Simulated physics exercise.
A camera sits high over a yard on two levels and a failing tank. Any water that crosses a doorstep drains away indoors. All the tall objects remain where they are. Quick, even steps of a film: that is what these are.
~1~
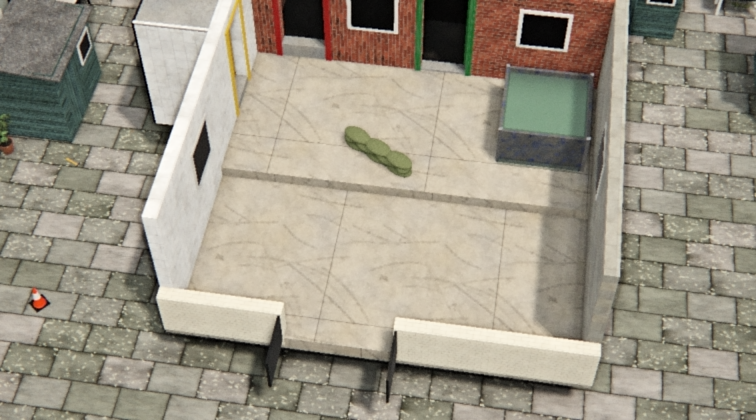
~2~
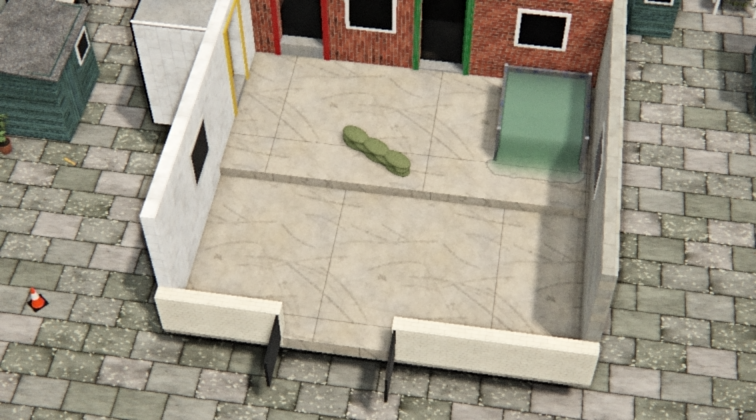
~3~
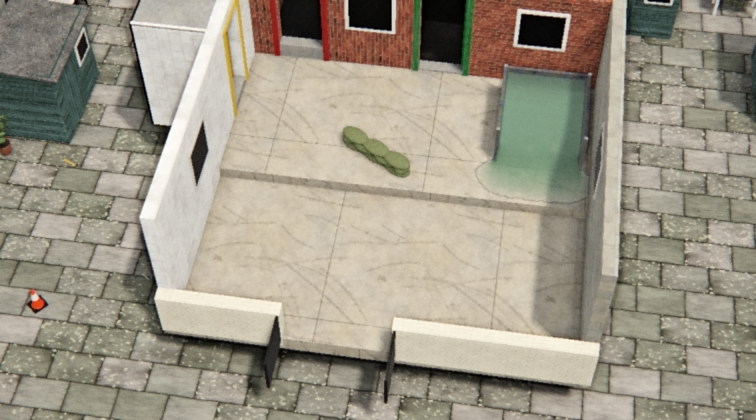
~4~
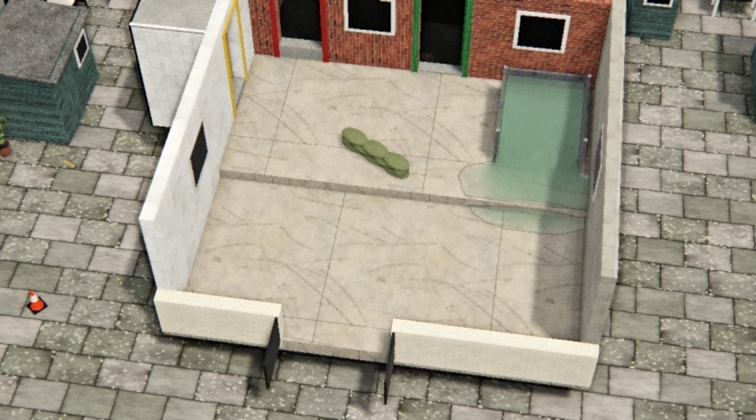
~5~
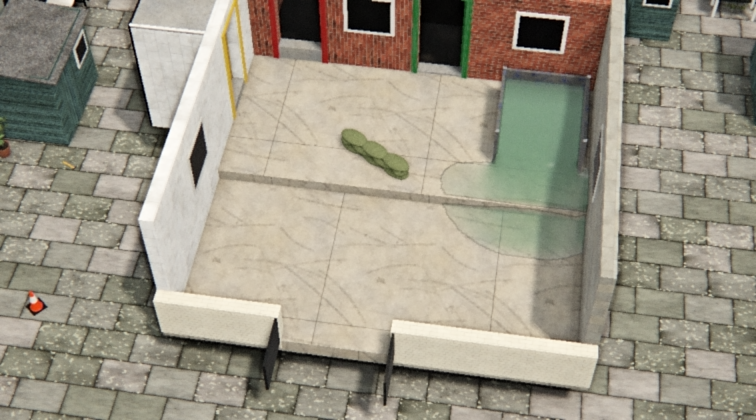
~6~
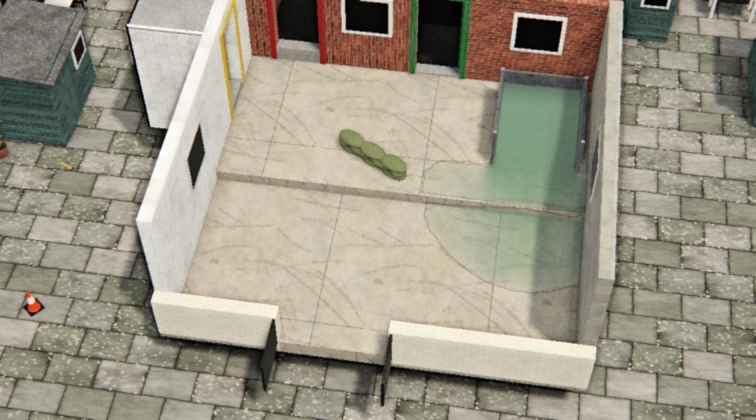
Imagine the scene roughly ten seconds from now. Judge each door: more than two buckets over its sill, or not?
Green door - two buckets or less; red door - two buckets or less; yellow door - two buckets or less.
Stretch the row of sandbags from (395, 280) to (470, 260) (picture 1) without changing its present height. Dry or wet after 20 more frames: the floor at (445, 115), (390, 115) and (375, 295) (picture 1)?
Taking them as given, you'd find unwetted, unwetted and inundated.
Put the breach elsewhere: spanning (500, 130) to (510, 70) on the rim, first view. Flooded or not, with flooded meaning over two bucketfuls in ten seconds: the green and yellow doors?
Briefly, green overshoots and yellow overshoots.
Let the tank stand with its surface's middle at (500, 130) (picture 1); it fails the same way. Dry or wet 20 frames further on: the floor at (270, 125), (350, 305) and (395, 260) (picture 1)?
Bone-dry, soaked, soaked.
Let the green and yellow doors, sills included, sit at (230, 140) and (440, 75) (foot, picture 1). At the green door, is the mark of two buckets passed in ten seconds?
The green door stays below.
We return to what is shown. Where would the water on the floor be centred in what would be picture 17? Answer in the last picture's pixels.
I'd place it roughly at (508, 257).
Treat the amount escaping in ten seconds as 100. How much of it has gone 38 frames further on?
My estimate is roughly 65 percent.
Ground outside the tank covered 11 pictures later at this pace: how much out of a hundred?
Estimate: Some 40 in a hundred.
A moment on, water covers 30 % of the floor; the green door not reached, the red door not reached, the yellow door not reached.
Next, water covers 40 % of the floor; the green door not reached, the red door not reached, the yellow door not reached.
Then, water covers 40 % of the floor; the green door not reached, the red door not reached, the yellow door not reached.
Later, water covers 60 % of the floor; the green door not reached, the red door not reached, the yellow door not reached.
In the end, water covers 60 % of the floor; the green door not reached, the red door not reached, the yellow door not reached.
